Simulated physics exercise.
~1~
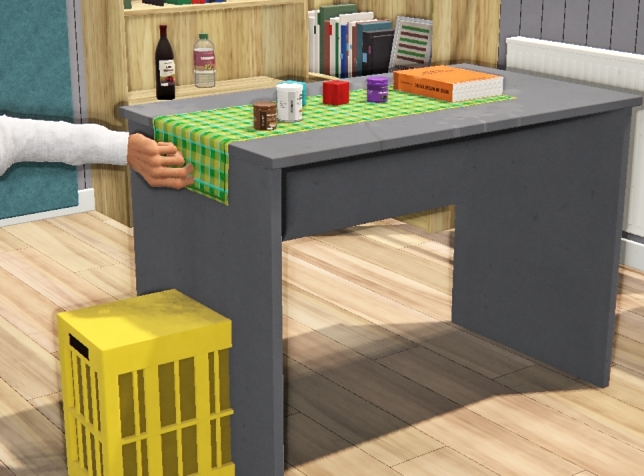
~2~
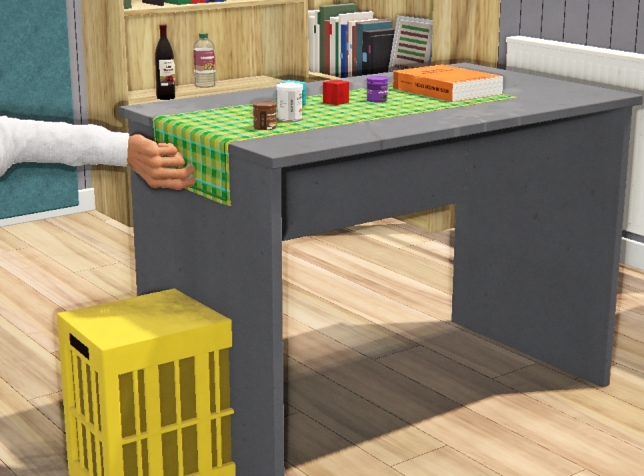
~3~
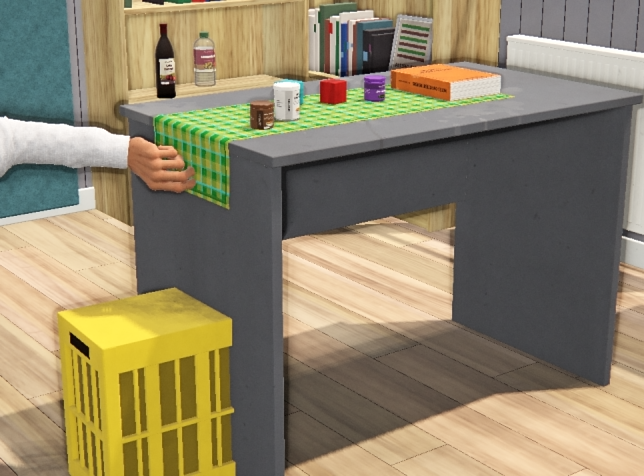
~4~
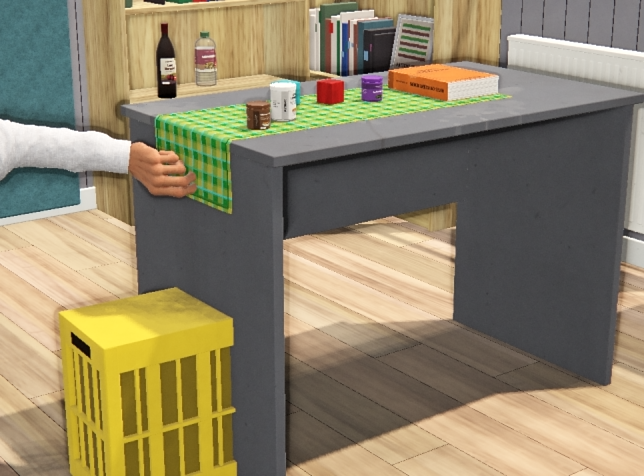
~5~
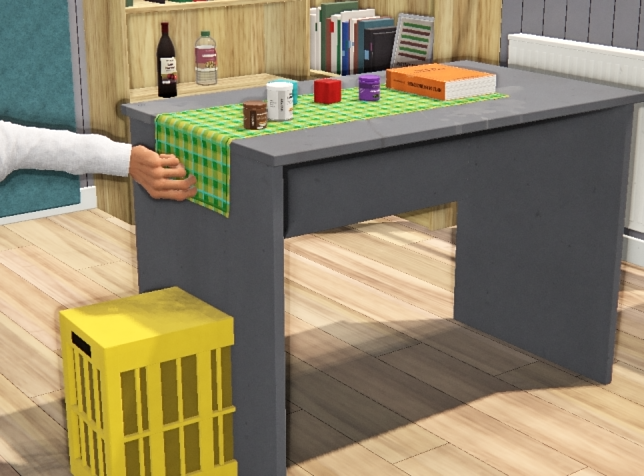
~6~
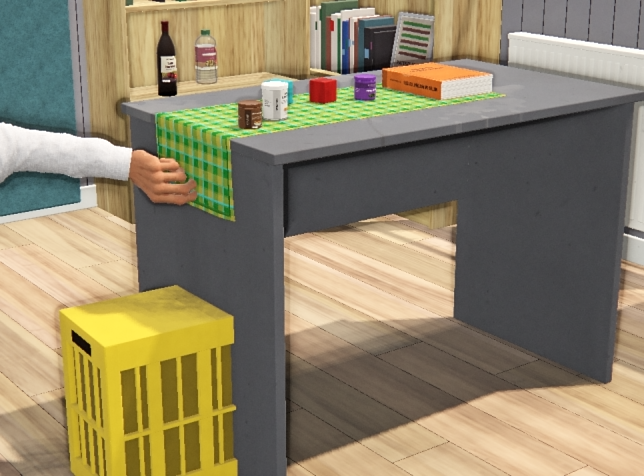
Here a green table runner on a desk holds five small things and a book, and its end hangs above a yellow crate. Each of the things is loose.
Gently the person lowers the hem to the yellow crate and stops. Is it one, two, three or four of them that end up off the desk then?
It is two.
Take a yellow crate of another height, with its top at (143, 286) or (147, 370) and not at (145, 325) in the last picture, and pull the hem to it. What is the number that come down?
The first gives 1, the second 3.
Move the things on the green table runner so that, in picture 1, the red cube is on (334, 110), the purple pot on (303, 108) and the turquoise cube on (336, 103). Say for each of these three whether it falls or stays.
Here's the result: The red cube remains in place, the purple pot remains in place and the turquoise cube remains in place.
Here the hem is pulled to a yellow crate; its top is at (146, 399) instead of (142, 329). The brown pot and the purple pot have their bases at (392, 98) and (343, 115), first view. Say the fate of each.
The brown pot stays aboard; the purple pot is lost.
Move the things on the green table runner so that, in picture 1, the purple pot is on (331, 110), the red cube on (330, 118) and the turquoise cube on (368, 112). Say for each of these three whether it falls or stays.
Of the three, the purple pot stays aboard, the red cube stays aboard, the turquoise cube stays aboard.
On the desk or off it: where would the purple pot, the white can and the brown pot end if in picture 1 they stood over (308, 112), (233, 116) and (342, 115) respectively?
Outcome: Purple pot is still in place, white can is gone, brown pot is still in place.
Soon after, hem near (193, 233); all still up.
Then, hem near (193, 271); brown pot gone.
Further on, hem on the crate; brown pot and white can gone.
At rest, hem on the crate; brown pot and white can gone. The count of fallen things is two.
